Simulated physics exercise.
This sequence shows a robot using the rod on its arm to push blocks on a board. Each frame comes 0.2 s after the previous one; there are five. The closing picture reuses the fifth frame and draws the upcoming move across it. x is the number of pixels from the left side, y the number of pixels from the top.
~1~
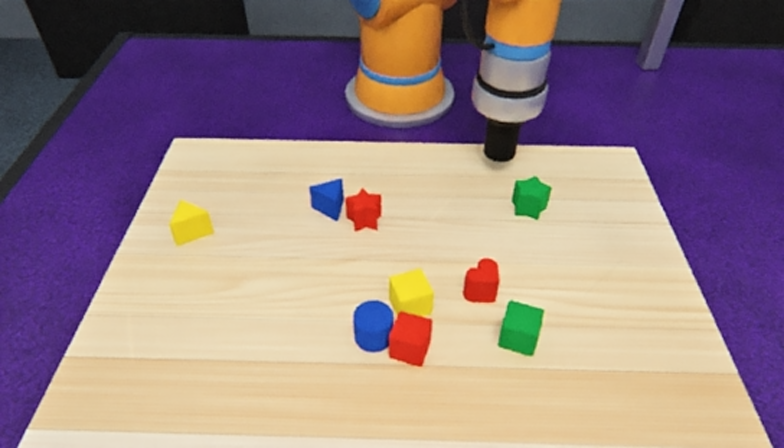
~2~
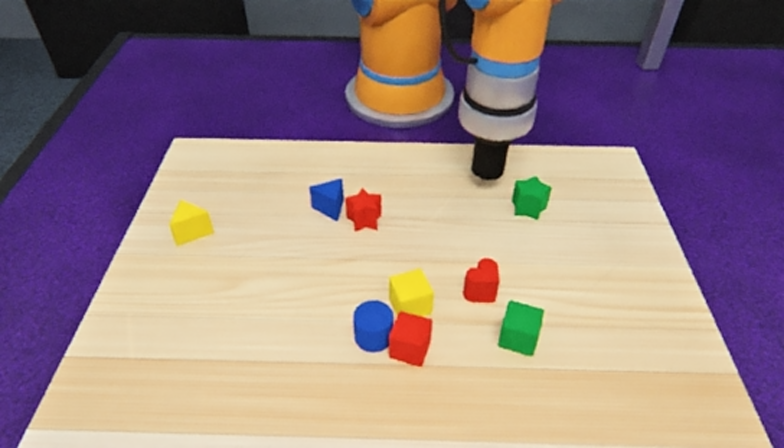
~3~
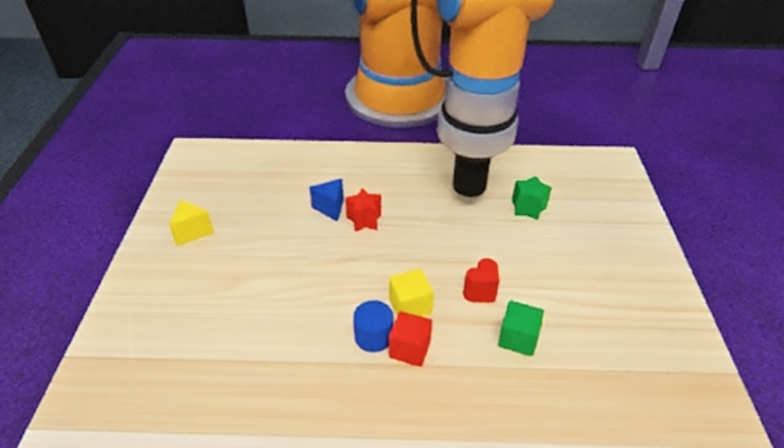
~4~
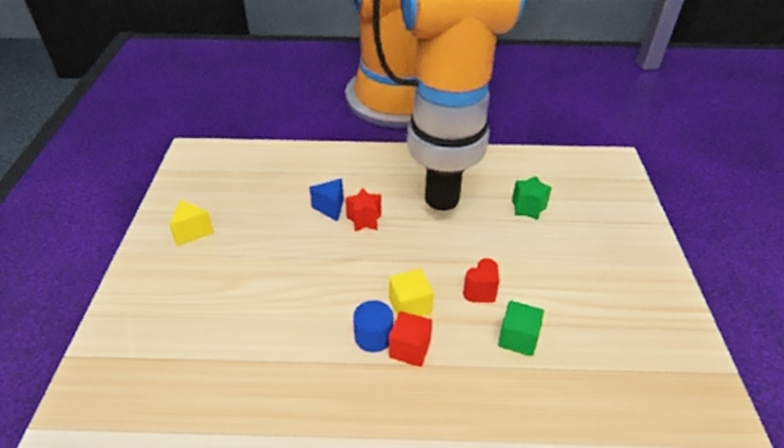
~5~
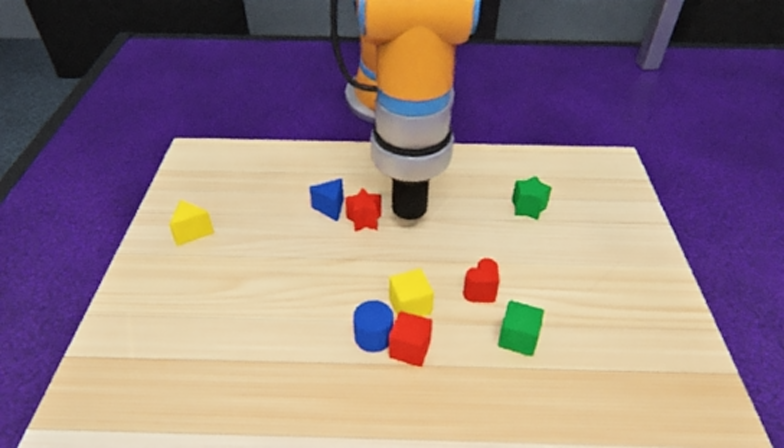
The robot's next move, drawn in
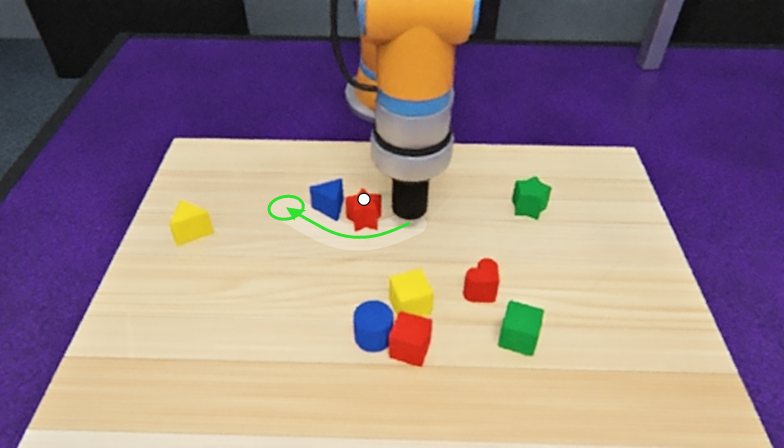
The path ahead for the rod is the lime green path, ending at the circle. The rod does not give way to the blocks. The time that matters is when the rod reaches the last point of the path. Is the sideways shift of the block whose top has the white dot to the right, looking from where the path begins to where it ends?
Yes - that is the case.
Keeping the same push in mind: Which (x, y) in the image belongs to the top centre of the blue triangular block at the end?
At pixel (304, 153).
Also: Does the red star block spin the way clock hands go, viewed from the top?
Yes, that is what happens.
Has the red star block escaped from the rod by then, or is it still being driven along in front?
Gone from the front.
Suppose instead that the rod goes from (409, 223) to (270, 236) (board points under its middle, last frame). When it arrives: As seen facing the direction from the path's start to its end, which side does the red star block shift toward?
The right-hand side.
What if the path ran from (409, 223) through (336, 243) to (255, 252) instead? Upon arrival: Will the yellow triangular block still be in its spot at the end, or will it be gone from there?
Once the path is done, it remains where it sat before.
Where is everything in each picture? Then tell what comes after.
The first frame shows tip of the rod (499, 153), middles of tops, blue triangular block (329, 188), red star block (364, 199).
The second frame shows rod (488, 170), nothing pushed.
The third frame shows rod (469, 187), nothing pushed.
The fourth frame shows rod (442, 199), nothing pushed.
The fifth frame shows rod (410, 208), blue triangular block (329, 188), red star block (364, 199).
The line goes from (409, 223) through (365, 237) and (321, 227) to (286, 208); the dot is on the red star block.
On the path given first. One third of the way, rod (363, 222); blue triangular block (327, 186); red star block (347, 198), turned 45° clockwise.
Two thirds of the way, rod (318, 211); blue triangular block (308, 169), turned 30° clockwise; red star block (316, 185), turned 70° clockwise.
At the end, rod (284, 192); blue triangular block (304, 153), turned 65° clockwise; red star block (298, 169), turned 105° clockwise.
